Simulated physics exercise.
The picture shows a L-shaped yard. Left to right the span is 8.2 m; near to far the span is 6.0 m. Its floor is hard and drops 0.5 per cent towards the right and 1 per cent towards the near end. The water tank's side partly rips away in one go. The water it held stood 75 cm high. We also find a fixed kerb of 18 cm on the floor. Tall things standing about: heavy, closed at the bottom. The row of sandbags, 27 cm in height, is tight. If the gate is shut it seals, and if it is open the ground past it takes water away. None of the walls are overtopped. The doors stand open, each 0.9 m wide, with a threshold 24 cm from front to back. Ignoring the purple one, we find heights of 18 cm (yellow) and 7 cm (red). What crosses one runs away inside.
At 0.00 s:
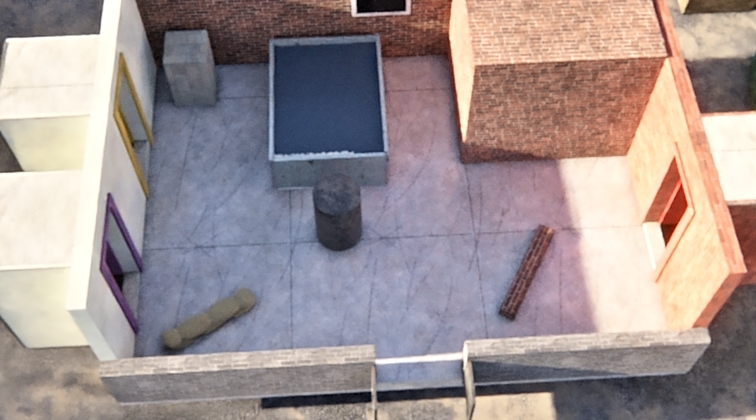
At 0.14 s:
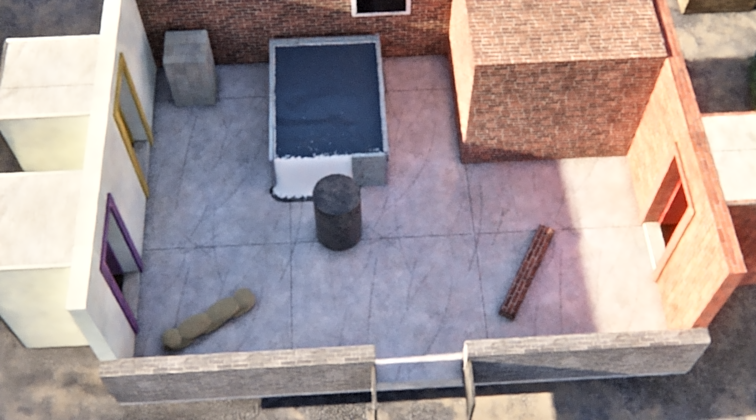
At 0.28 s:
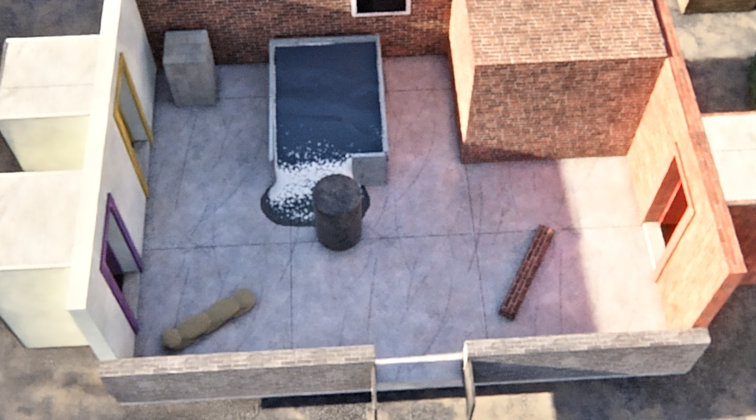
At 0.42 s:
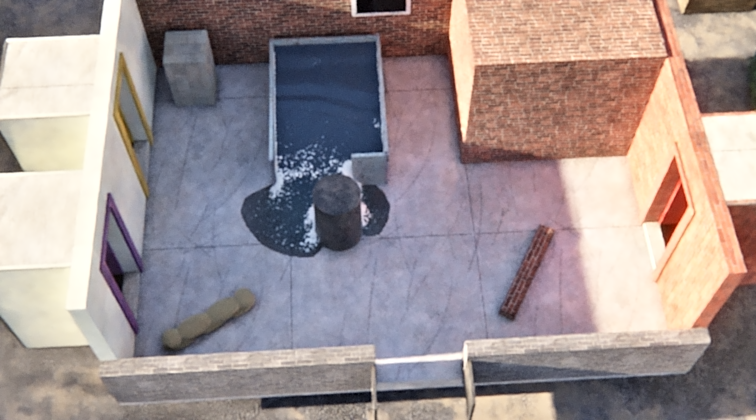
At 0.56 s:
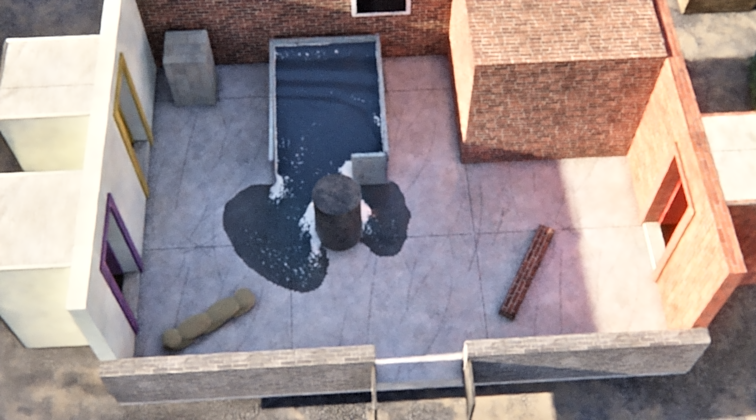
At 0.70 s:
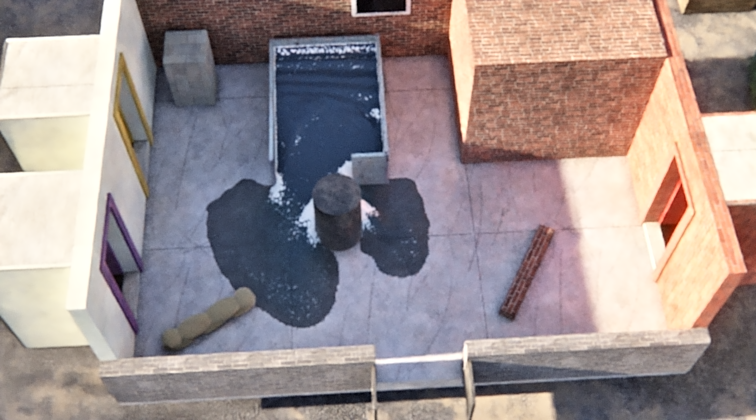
A large tank's near side breaks open and dark water spreads around a round pillar.
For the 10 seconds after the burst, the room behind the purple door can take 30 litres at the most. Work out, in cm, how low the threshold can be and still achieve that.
It can be no lower than about 26 cm.
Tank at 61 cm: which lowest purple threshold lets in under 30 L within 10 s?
Roughly 20 centimetres would do it.
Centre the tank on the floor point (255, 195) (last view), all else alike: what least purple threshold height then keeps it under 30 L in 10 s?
38 cm, give or take.
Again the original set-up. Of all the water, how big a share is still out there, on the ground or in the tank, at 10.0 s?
Remaining share: Around 78 %.
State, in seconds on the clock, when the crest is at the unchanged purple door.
Some 3.0 s, more or less.
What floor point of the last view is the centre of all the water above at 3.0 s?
The water's centre is at about (320, 214).
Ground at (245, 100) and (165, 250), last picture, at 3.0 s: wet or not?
Untouched, awash.
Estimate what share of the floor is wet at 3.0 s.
I'd estimate about 60 percent.
After 1.4 s water covers 35 % of the floor, deepest (56 cm) near (331, 205); it has not reached the purple door.
After 3.0 s water covers 60 % of the floor, deepest (35 cm) near (132, 380); 27 cm at the purple door, 189 litres in over its 6 cm threshold.
After 10.0 s water covers 95 % of the floor, deepest (14 cm) near (572, 167); 8 cm at the purple door, 504 litres in over its 6 cm threshold.
At the purple door as built, the water arrived by 1.7 s and peaked near 27 cm at 3.0 s.
Run again over the same 10 s with other heights there, 54 litres in over 22.5 cm, 10 litres over 30.5 cm. The limit of 30 litres is kept from about 26 cm up.
